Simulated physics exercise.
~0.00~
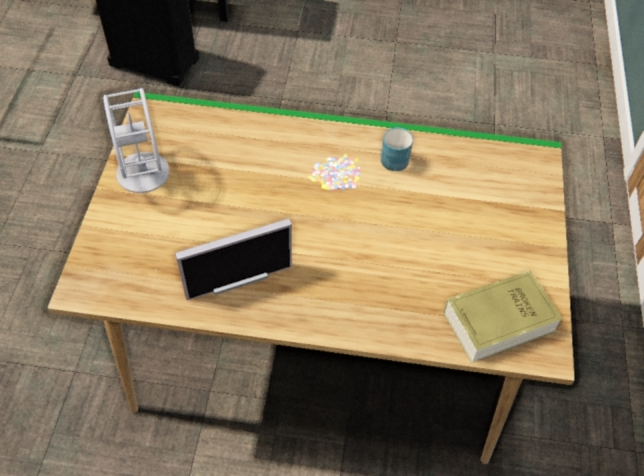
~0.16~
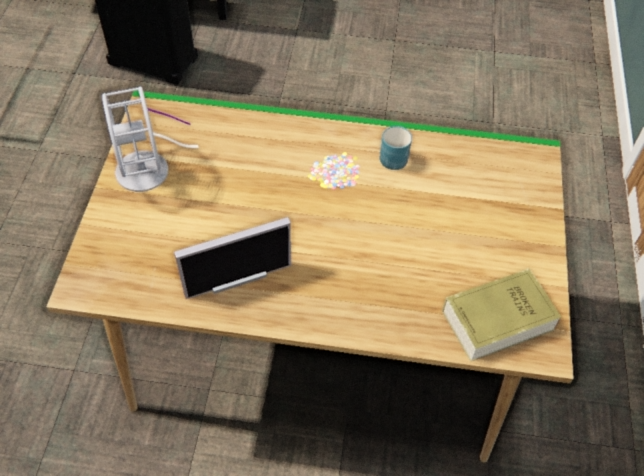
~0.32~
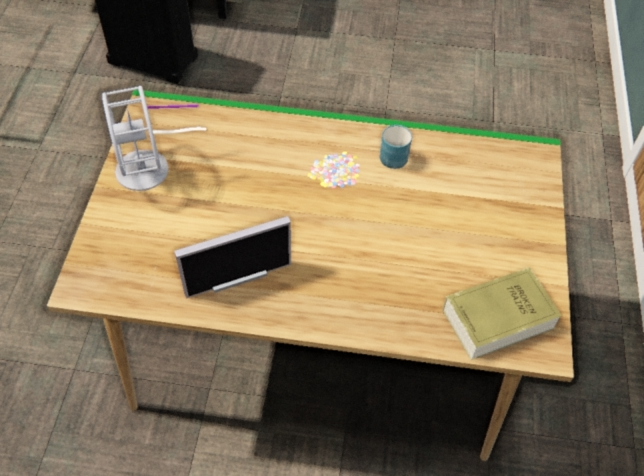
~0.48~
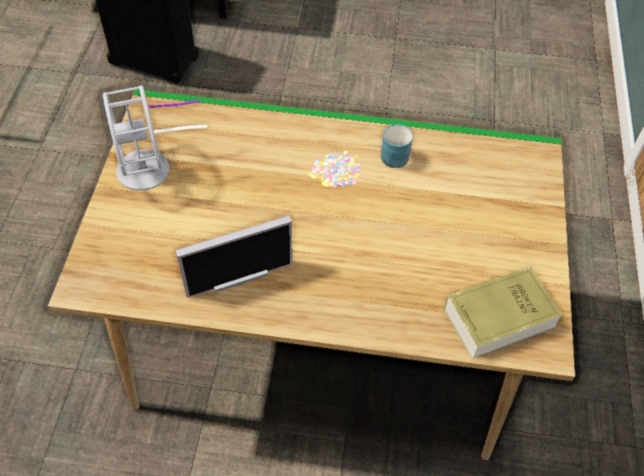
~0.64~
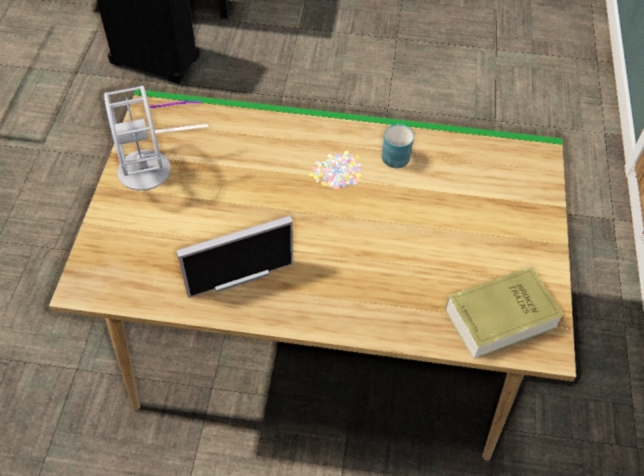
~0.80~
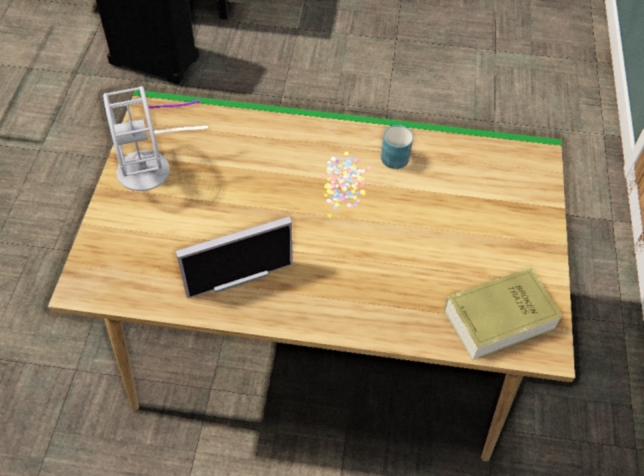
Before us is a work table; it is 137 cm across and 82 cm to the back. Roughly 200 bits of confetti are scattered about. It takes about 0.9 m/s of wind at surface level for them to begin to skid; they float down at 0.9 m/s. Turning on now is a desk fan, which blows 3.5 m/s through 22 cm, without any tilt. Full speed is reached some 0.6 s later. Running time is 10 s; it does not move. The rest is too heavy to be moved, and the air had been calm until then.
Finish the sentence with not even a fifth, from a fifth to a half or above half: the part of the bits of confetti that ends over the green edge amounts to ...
The share amounts to not even a fifth.
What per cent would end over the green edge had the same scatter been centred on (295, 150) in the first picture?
80 %.
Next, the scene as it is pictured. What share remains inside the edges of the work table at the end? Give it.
Roughly 100 per cent.
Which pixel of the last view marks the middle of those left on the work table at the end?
Their middle sits at about (455, 244) in the last picture.
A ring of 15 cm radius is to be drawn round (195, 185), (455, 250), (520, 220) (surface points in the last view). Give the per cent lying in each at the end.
Taking the spots one by one, around 0 %, 70 % and 20 %.
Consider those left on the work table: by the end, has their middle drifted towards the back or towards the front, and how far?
Forward, about 20 cm.
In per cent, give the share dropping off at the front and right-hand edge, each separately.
Roughly 0 per cent at the front edge and 0 per cent at the right-hand edge.
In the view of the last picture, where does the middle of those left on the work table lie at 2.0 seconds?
About (450, 242).
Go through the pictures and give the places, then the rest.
In the first frame, the middle of the bits of confetti is near (336, 173), none has stirred yet and the mouth of the desk fan is at (133, 134).
In the second frame, the middle of the bits of confetti is near (335, 171), none has stirred yet and the green edge is centred on (343, 116).
In the third frame, the middle of the bits of confetti is near (335, 170), none has stirred yet, the top of a mug is at (397, 136) and the top of a laptop is at (234, 236).
In the fourth frame, the middle of the bits of confetti is near (336, 170) and none has stirred yet.
In the fifth frame, the middle of the bits of confetti is near (338, 170) and about 5 % have left their places.
In the sixth frame, the middle of the bits of confetti is near (344, 176), the farthest in sight from the desk fan is at (373, 185) and about 70 % have left their places.
After 2.0 s, 2 % are over the green edge; the middle of those still in play is near (450, 242); 76 % have settled or left.
After 3.2 s, 3 % are over the green edge; the middle of those still in play is near (450, 242); 86 % have settled or left.
After 5.5 s, 4 % are over the green edge; the middle of those still in play is near (450, 242); 88 % have settled or left.
After 10.0 s, at the end, 4 % are over the green edge; the middle of those still in play is near (455, 244).
